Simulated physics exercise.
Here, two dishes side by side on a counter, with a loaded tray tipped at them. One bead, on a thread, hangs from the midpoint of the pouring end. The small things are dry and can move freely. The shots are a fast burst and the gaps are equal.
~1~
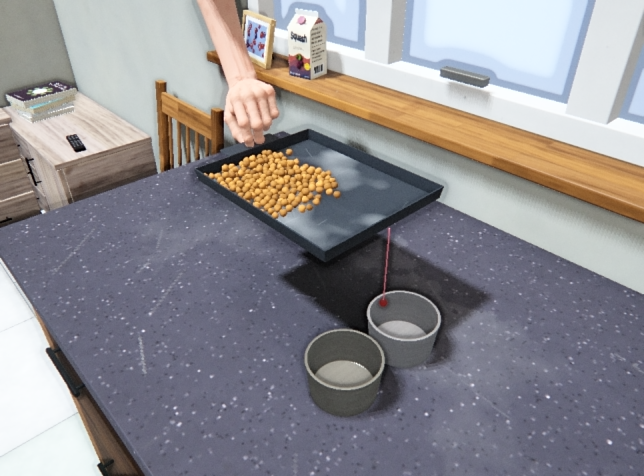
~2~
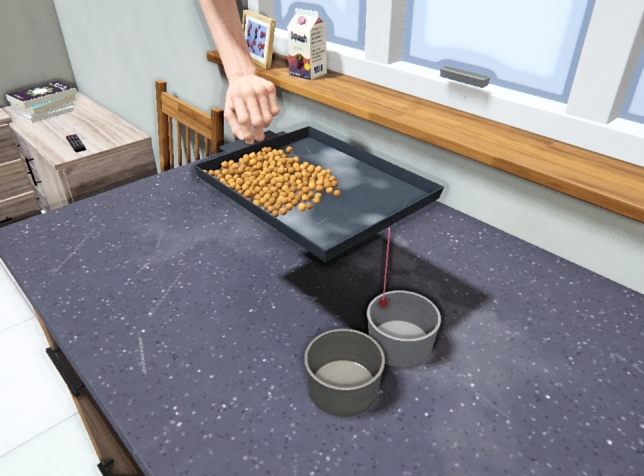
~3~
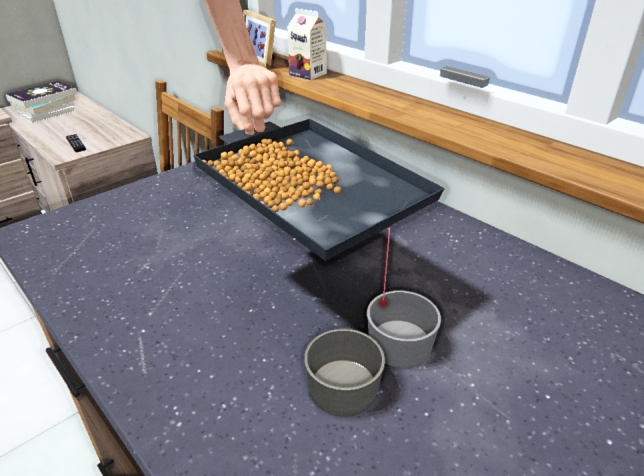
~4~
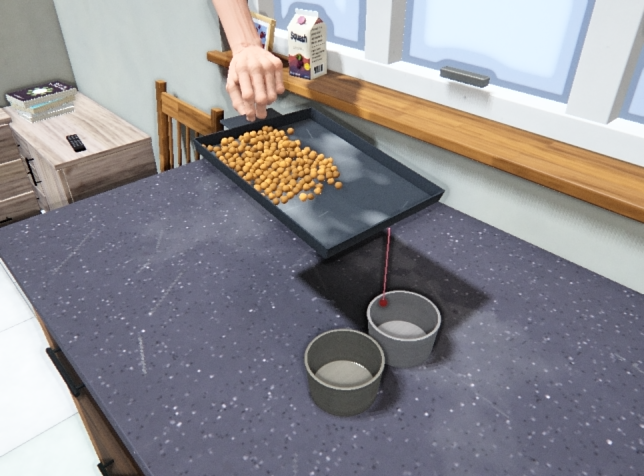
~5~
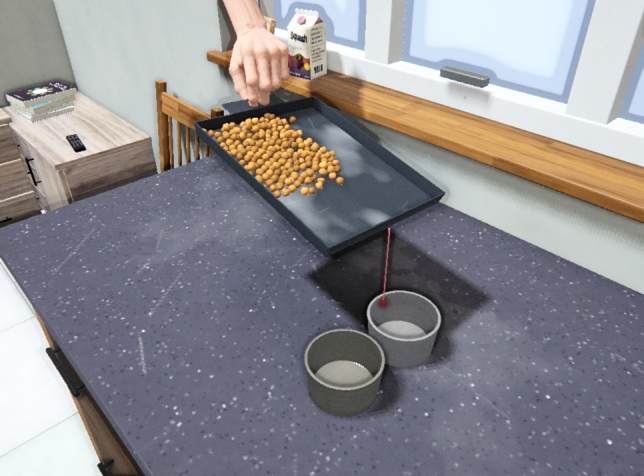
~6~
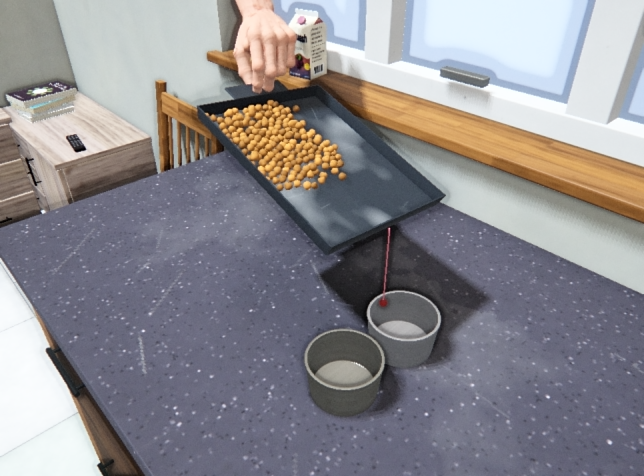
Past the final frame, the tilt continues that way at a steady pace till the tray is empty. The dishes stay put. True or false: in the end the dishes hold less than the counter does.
True.
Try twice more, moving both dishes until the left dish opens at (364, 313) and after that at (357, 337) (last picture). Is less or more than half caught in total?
First try: Lower than half; second try: Lower than half.
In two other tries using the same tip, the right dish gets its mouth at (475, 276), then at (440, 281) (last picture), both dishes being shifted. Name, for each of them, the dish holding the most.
In the first position the left of the two, in the second the right of the two.
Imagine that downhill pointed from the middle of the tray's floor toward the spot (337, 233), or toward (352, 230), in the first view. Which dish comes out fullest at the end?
In the first case it's the one on the left, in the second the one on the left.
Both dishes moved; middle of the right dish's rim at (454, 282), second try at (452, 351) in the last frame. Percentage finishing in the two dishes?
You'd get 60 in a hundred first and 20 in a hundred after that.
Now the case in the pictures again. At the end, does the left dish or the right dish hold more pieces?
Looking at the end state, it is the right-side one.
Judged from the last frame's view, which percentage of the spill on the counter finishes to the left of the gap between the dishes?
That would be roughly 0 per cent.
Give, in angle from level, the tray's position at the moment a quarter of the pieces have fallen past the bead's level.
About 85° of tilt.
Soon after the last picture, tray tipped steeply; most on the tray; a small part in the air.
A little later, tray tipped past a quarter turn; about two thirds on the tray; a small part in the right dish; about a quarter outside both; a small part in the air.
Later still, tray tipped past a quarter turn; about a quarter in the right dish; most outside both.
At rest, tray tipped past a quarter turn; none in the left dish; about a quarter in the right dish; most outside both.
